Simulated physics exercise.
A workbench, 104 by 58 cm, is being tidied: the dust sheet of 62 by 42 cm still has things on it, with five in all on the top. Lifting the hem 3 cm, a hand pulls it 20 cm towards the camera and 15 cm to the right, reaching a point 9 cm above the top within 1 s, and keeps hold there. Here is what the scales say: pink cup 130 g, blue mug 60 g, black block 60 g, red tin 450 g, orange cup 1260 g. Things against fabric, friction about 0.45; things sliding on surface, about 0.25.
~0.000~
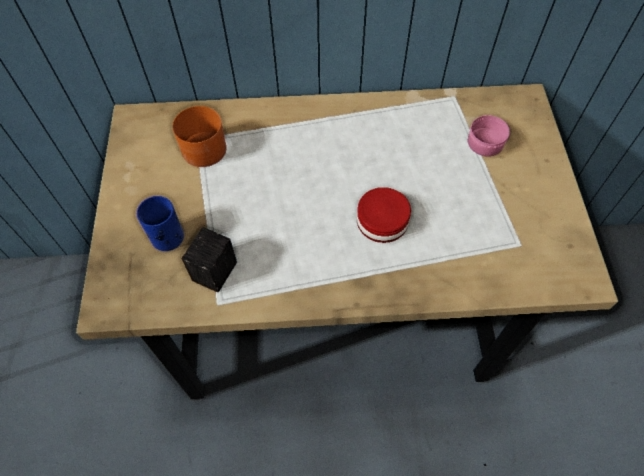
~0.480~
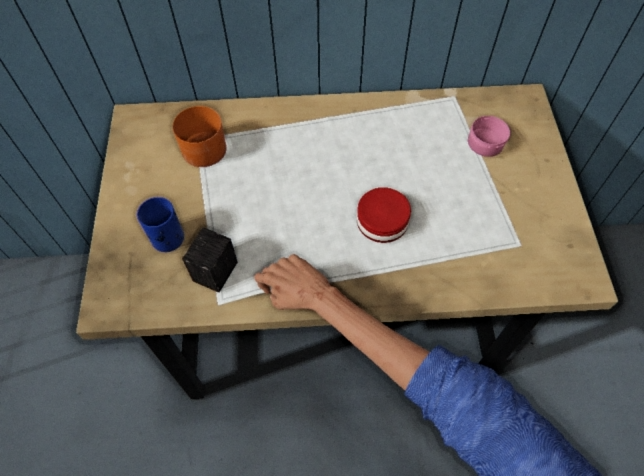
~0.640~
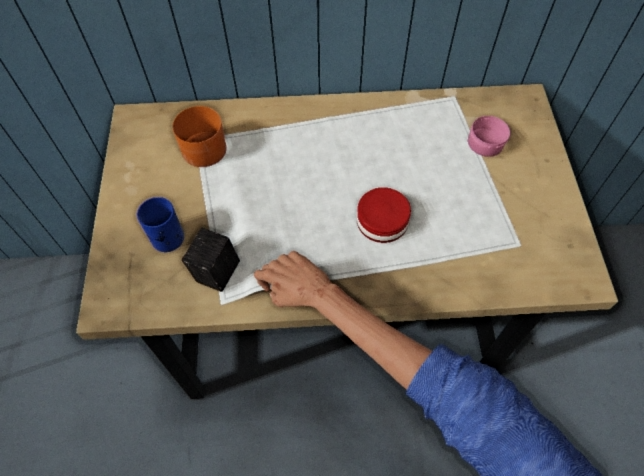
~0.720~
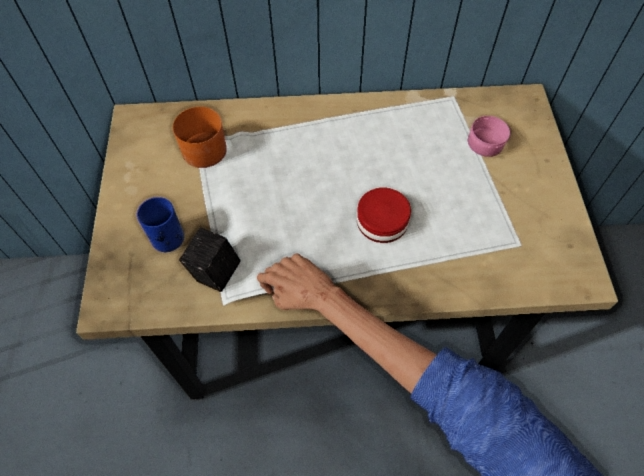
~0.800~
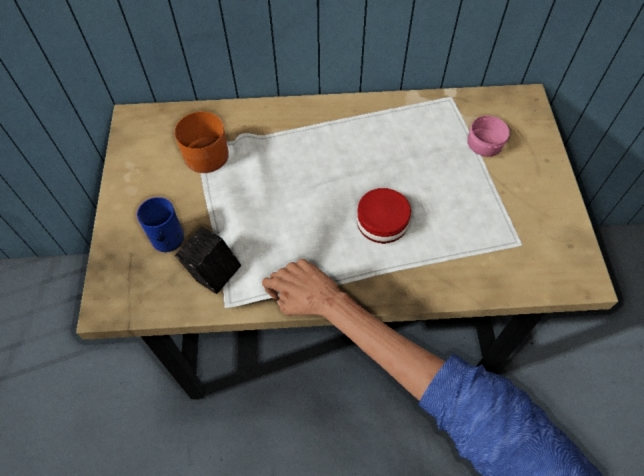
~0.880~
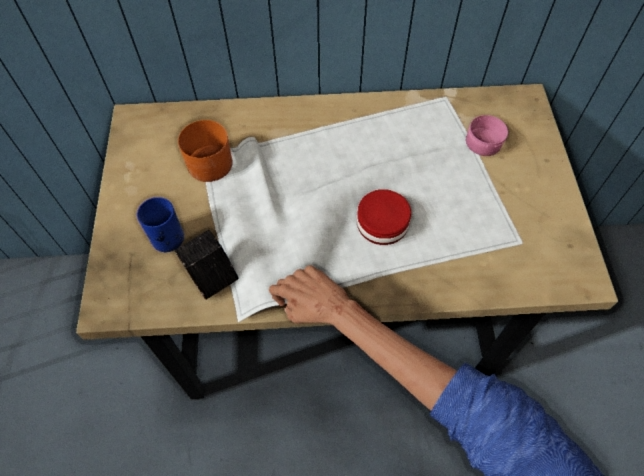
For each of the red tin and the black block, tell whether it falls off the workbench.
Red tin: Stays; black block: Stays.
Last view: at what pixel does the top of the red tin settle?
It comes to rest close to (406, 263).
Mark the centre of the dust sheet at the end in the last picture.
Around (357, 243).
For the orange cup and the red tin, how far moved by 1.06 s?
Estimate: Orange cup near 10 cm, red tin near 4 cm.
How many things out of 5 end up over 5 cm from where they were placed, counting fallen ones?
It adds up to 2.
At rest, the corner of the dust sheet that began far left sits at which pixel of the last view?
It settles at roughly (236, 231).
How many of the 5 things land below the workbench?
Count recorded: 0.
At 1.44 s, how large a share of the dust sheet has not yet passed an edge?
Around 85 percent.
After 1.1 s, 95 % of the dust sheet is still over the top; black block 4 cm off its start, red tin 3 cm off its start, orange cup 11 cm off its start.
After 1.2 s, 90 % of the dust sheet is still over the top; red tin 6 cm off its start, black block 4 cm off its start, orange cup 18 cm off its start.
After 1.4 s, 85 % of the dust sheet is still over the top; red tin 10 cm off its start at (396, 252), black block 4 cm off its start at (203, 267), orange cup 24 cm off its start at (237, 211).
After 1.6 s, 85 % of the dust sheet is still over the top; red tin 12 cm off its start, black block 4 cm off its start, orange cup 27 cm off its start.
After 3.2 s, 85 % of the dust sheet is still over the top; red tin 13 cm off its start at (406, 263), black block 4 cm off its start at (203, 266), orange cup 27 cm off its start at (242, 223), pink cup 4 cm off its start at (471, 128).
